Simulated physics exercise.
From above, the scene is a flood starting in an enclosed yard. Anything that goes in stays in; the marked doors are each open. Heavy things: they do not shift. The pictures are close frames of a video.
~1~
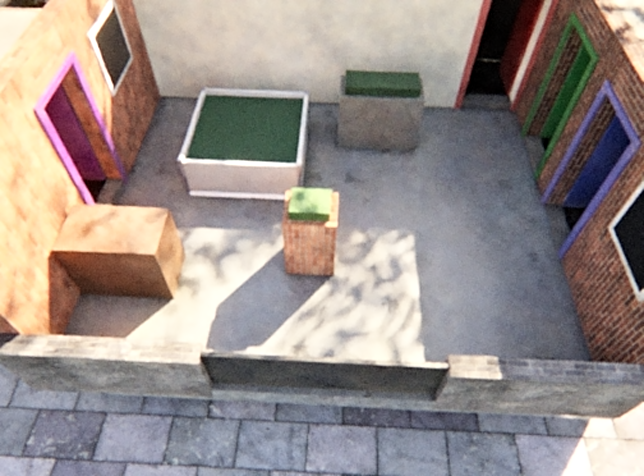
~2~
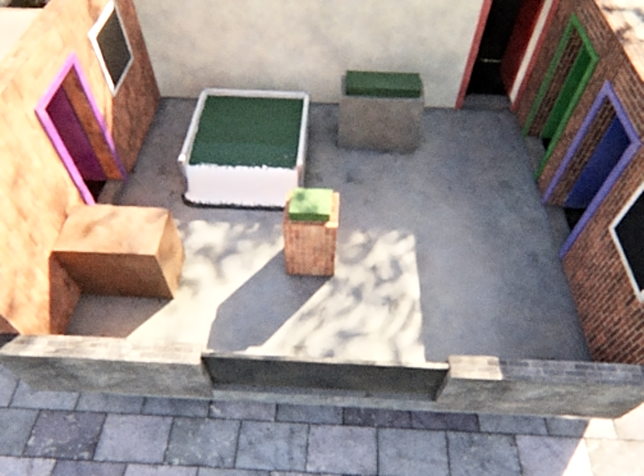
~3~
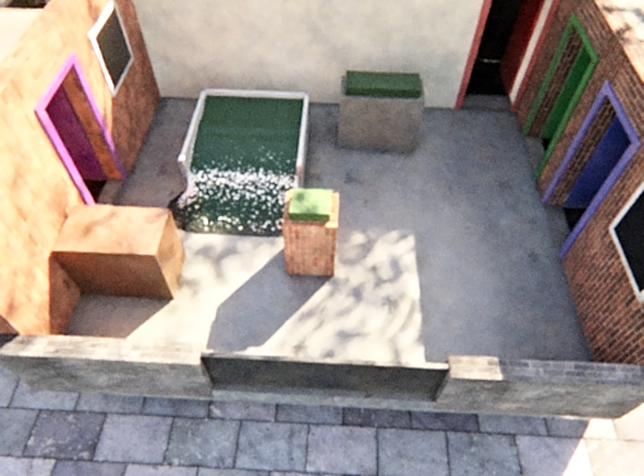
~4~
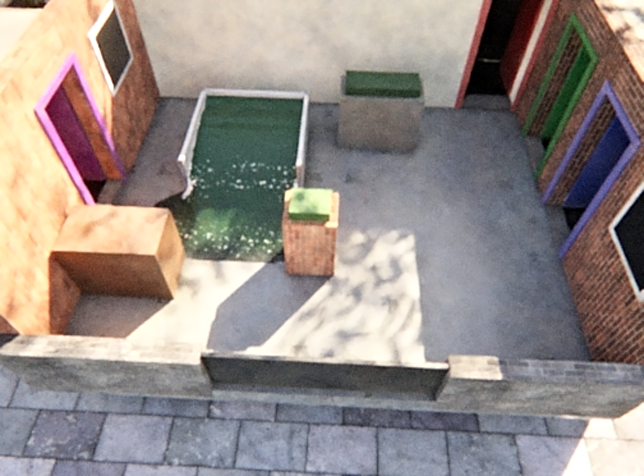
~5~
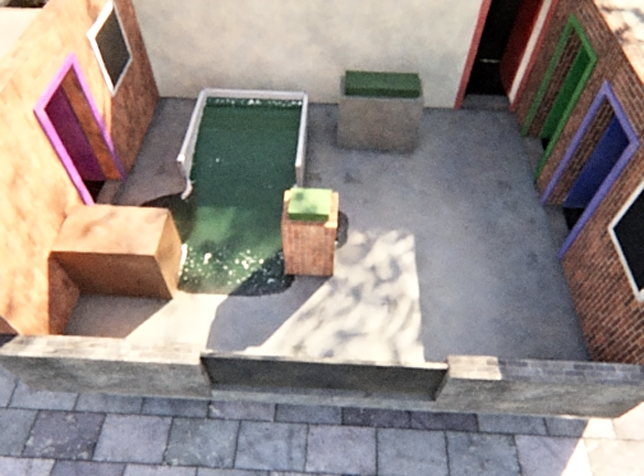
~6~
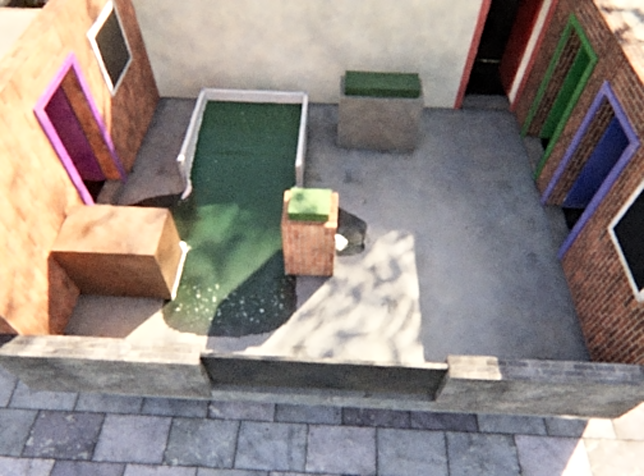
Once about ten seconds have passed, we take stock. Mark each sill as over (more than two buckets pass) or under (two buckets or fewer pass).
The red door is under, the blue door is over, the purple door is under, the green door is under.
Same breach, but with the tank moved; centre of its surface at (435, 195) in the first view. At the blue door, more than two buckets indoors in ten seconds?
Blue falls short.
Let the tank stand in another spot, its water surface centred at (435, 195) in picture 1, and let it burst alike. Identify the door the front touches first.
Observation: The door marked blue.
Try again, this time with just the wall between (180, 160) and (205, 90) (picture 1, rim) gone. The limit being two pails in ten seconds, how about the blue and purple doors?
Looks like the blue door doesn't reach it but the purple door tops the limit.
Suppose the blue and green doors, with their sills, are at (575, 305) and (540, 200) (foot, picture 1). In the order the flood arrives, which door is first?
I'd say the purple-painted one is reached first.
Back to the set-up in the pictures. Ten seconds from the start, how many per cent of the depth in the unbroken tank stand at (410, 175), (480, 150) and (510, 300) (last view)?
In order: 10, 16, 10 %.
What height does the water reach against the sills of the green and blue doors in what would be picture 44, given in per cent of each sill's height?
I'd put the first at close to 60 per cent and the second at close to 170 per cent.
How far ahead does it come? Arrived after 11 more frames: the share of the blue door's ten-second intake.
Share at that point: Roughly 0 %.
A moment on, water covers 25 % of the floor; the red door not reached, the blue door not reached, the purple door wet at the sill, nothing in, the green door not reached.
Next, water covers 45 % of the floor; the red door not reached, the blue door not reached, the purple door under two buckets in, the green door not reached.
Then, water covers 65 % of the floor; the red door not reached, the blue door wet at the sill, nothing in, the purple door under two buckets in, the green door not reached.
Later, water covers 85 % of the floor; the red door not reached, the blue door under two buckets in, the purple door under two buckets in, the green door wet at the sill, nothing in.
In the end, water covers 95 % of the floor; the red door wet at the sill, nothing in, the blue door over two buckets in, the purple door under two buckets in, the green door wet at the sill, nothing in.
